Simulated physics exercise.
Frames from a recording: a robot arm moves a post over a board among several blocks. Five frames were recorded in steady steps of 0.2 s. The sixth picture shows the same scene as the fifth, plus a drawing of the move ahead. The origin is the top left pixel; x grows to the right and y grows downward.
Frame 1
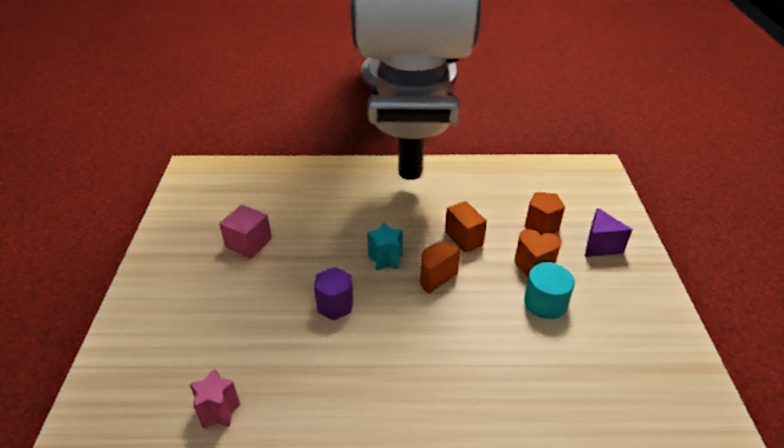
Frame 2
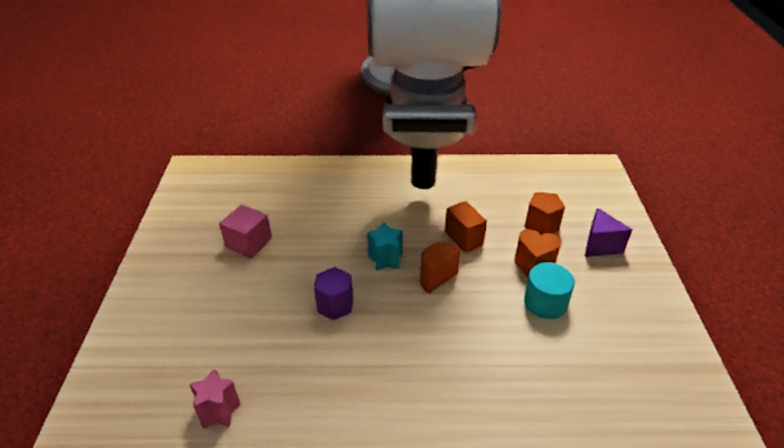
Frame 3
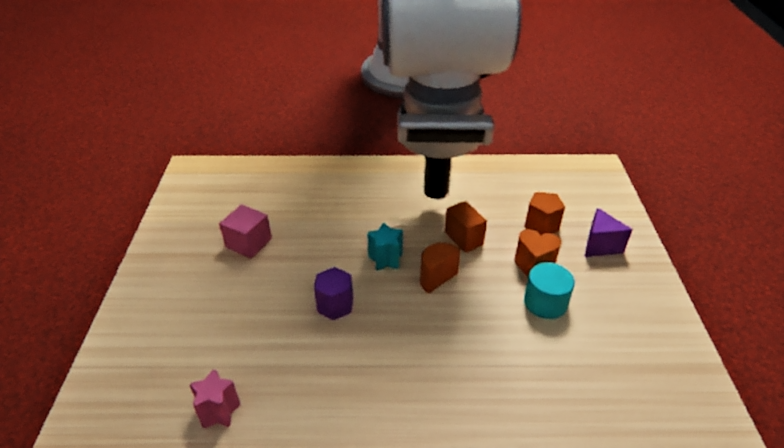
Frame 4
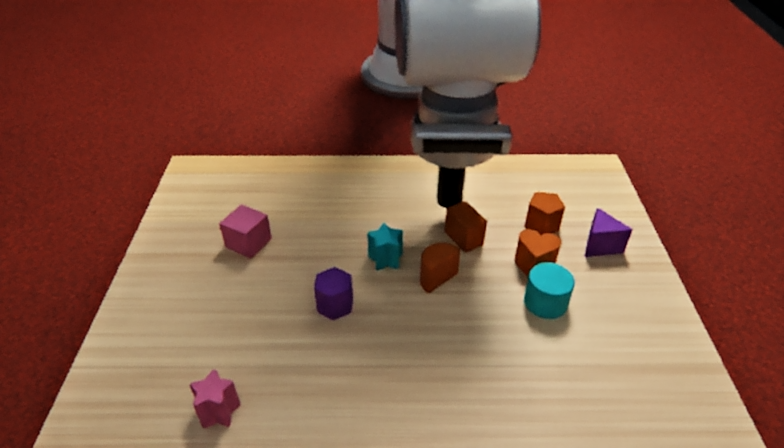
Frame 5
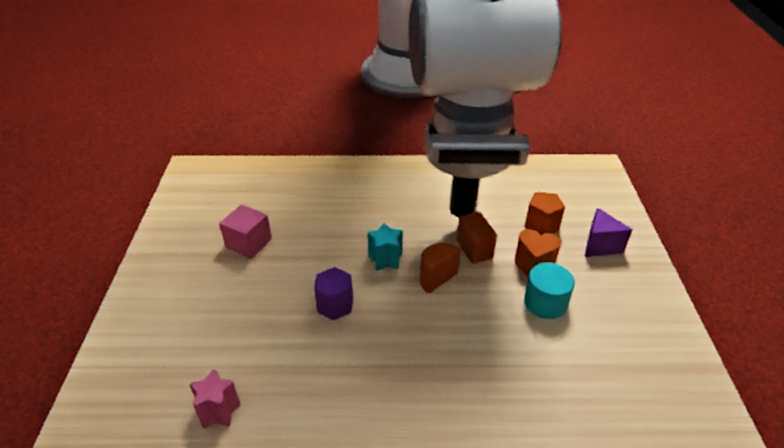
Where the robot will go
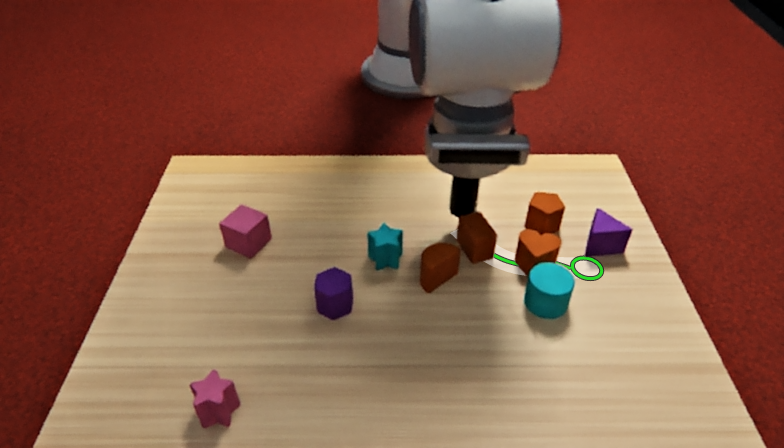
Robot arm moving a black post rightward and nearer over a wooden board, then nudging an orange block among colourful shapes.
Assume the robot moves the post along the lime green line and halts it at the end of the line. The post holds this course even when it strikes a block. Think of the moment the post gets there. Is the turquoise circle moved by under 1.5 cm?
I expect so.
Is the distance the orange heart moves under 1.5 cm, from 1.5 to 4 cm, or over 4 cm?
If I had to pick, the orange heart travels beyond 4 cm here.
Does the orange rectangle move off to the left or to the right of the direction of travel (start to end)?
It moves off to the right.
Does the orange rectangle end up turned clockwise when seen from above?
Yes, it checks out.
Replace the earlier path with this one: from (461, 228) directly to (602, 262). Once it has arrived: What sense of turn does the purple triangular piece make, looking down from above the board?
From overhead, the rotation is counterclockwise.
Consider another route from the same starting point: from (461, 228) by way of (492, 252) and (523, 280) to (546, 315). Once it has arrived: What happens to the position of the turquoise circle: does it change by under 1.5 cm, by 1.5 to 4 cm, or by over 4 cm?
The distance will be above 4 cm.
The drawn path runs from (461, 228) through (492, 254) and (538, 266) to (587, 268).
The first path, step by step. One third of the way, post at (496, 237); orange rectangle at (505, 255), turned 25° clockwise.
Two thirds of the way, post at (543, 249); orange rectangle at (512, 263), turned 40° clockwise; orange heart at (575, 246), turned 30° clockwise.
At the end, post at (593, 250); orange rectangle at (512, 263), turned 40° clockwise; orange heart at (627, 251), turned 50° clockwise; turquoise circle not moved.
